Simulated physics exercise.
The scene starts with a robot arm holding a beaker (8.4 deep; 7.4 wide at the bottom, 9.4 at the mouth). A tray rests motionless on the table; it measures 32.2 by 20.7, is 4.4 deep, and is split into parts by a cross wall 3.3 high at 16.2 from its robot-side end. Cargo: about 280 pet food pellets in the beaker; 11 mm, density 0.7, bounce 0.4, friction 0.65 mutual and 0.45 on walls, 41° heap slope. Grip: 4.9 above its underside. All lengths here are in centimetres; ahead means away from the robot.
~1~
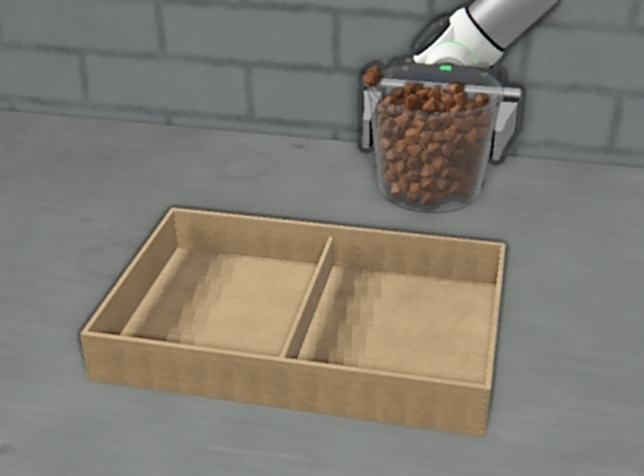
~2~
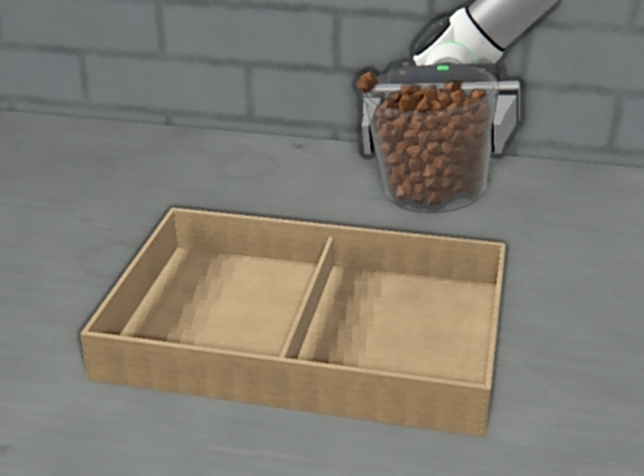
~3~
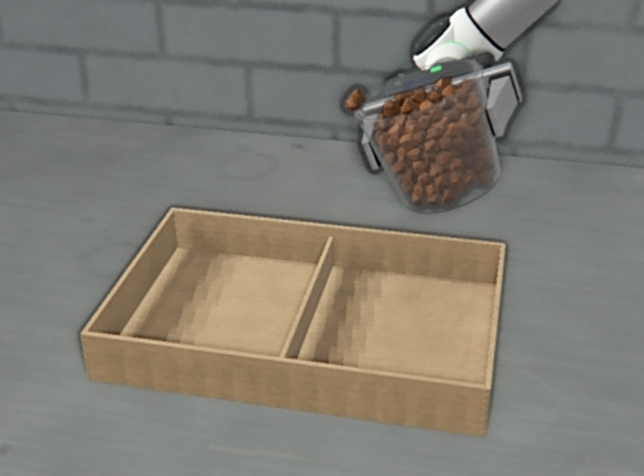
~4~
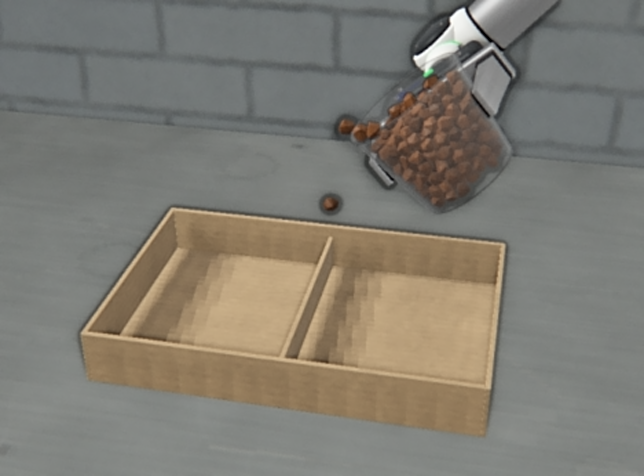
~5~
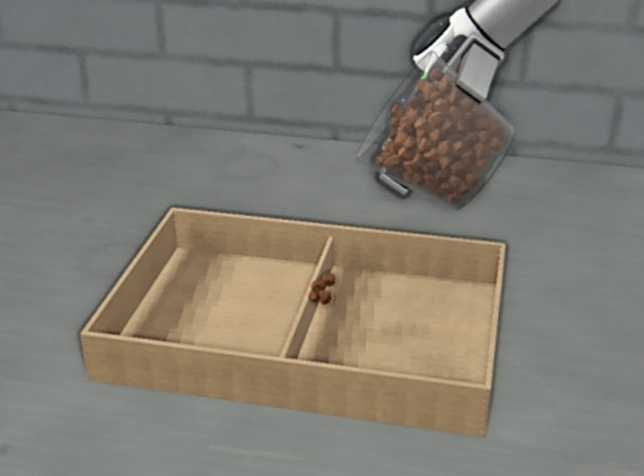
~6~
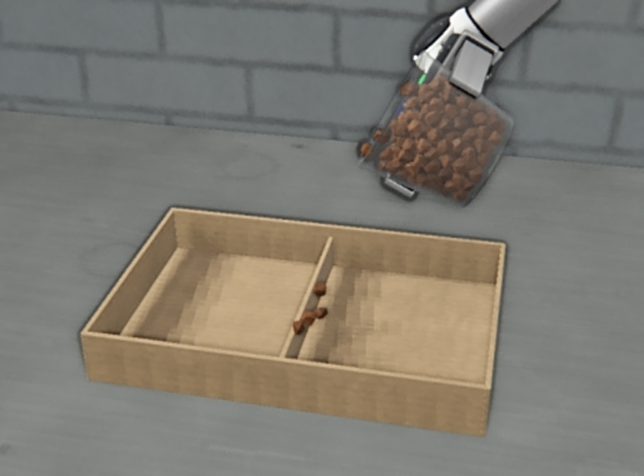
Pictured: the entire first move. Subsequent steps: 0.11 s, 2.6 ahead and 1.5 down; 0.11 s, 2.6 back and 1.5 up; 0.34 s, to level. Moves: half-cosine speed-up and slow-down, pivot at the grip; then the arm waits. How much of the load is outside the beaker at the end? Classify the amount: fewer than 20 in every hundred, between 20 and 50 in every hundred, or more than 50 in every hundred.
Fewer than 20 in every hundred.
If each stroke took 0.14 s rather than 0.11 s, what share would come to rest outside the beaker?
About 10 per cent in that case.
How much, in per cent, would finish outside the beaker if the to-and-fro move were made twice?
My guess is near 15 per cent.
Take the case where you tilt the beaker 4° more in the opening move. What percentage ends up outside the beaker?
Roughly 15 percent.
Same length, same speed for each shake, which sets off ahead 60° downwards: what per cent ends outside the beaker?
It comes to near 5 percent.
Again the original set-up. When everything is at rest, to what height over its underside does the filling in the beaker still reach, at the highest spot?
I'd put it at close to 9.0 centimetres.
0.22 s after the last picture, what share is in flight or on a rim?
That comes to about 6 per cent, more or less.
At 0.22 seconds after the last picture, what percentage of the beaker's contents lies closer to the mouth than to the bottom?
50 per cent.
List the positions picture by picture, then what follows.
Beaker middle at (432, 141), level; upper third of the load around (433, 115), from x 370 to 485, top at y 75; 279 in the beaker, in the first picture.
Beaker middle at (433, 142), tilted 6° forward; upper third of the load around (433, 115), from x 365 to 480, top at y 80, in the second picture.
Beaker middle at (435, 141), tilted 22° forward; upper third of the load around (437, 115), from x 355 to 485, top at y 85, in the third picture.
Beaker middle at (438, 140), tilted 41° forward; upper third of the load around (442, 114), from x 330 to 495, top at y 80; 275 in the beaker, 4 in flight or on a rim, in the fourth picture.
Beaker middle at (440, 138), tilted 57° forward; upper third of the load around (444, 114), from x 315 to 500, top at y 75; 275 in the beaker, 4 in the robot-side part, in the fifth picture.
Beaker middle at (440, 138), tilted 63° forward; upper third of the load around (443, 115), from x 300 to 500, top at y 80; 275 in the beaker, 4 in the robot-side part, in the sixth picture.
Then, 0.22 s later, tilted 63° forward, highest piece 22 above the table; 257 in the beaker, 4 in the robot-side part, 18 in flight or on a rim.
Then, 0.45 s later, tilted 15° forward, highest piece 23 above the table; 247 in the beaker, 18 in the far-side part, 12 in the robot-side part, 2 in flight or on a rim.
Then, 0.76 s later, level, highest piece 25 above the table; 247 in the beaker, 18 in the far-side part, 14 in the robot-side part.
Then, 1.81 s later, level, highest piece 25 above the table; 247 in the beaker, 18 in the far-side part, 14 in the robot-side part.
At rest, 247 in the beaker, 18 in the far-side part, 14 in the robot-side part. That is 11 % outside the beaker.
